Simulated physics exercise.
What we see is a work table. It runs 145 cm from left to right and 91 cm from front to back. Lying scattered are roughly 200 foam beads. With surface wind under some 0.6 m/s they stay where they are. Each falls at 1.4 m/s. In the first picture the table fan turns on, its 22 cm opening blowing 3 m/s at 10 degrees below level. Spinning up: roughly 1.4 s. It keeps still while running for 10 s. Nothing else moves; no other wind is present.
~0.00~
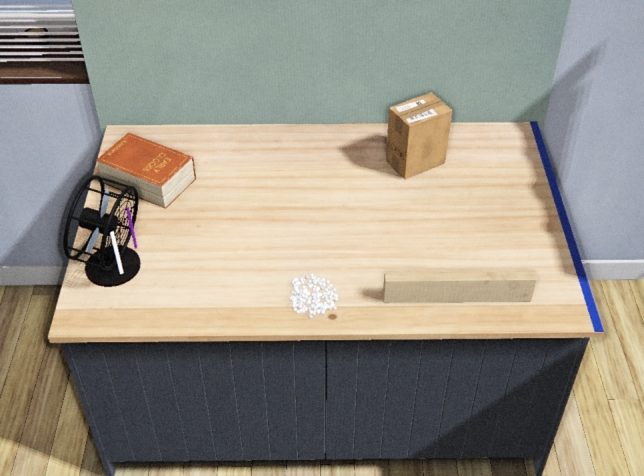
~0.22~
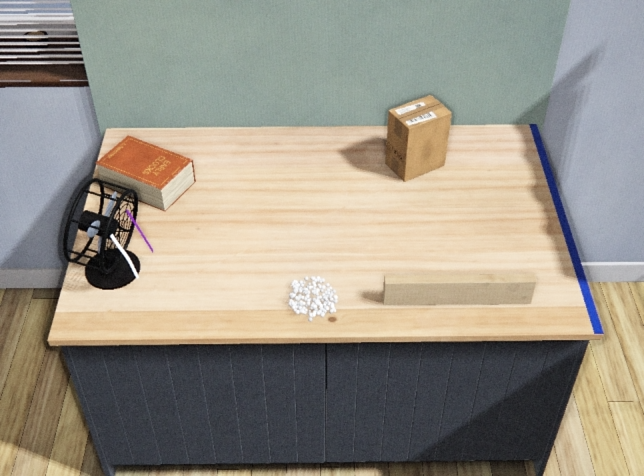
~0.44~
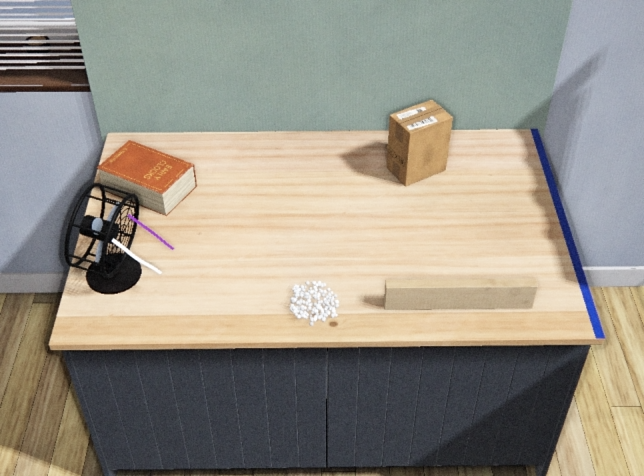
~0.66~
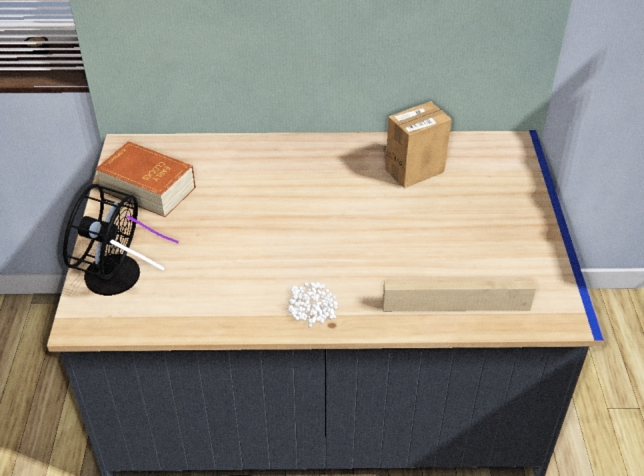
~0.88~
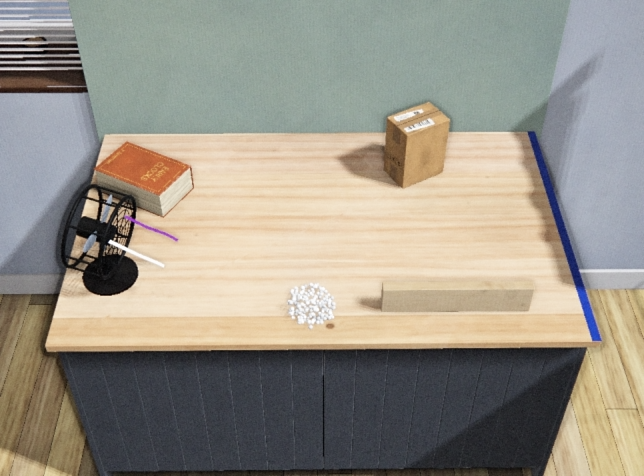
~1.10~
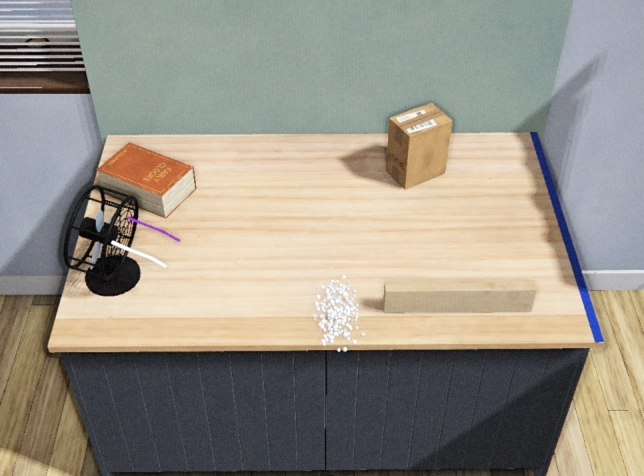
Ribbons on the black fan lift and stream outward, then white beads scatter slightly right.
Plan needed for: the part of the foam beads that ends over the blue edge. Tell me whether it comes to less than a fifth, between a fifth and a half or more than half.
In the fifth-to-half range.
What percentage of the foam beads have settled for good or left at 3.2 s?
I would put it at around 100 %.
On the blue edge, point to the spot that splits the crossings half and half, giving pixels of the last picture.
About (578, 261).
After 2.0 s the count stands so, 30 % are over the blue edge.
After 3.2 s the count stands so, 34 % are over the blue edge.
After 5.5 s the count stands so, 34 % are over the blue edge.
After 10.0 s, at the end, 34 % are over the blue edge.
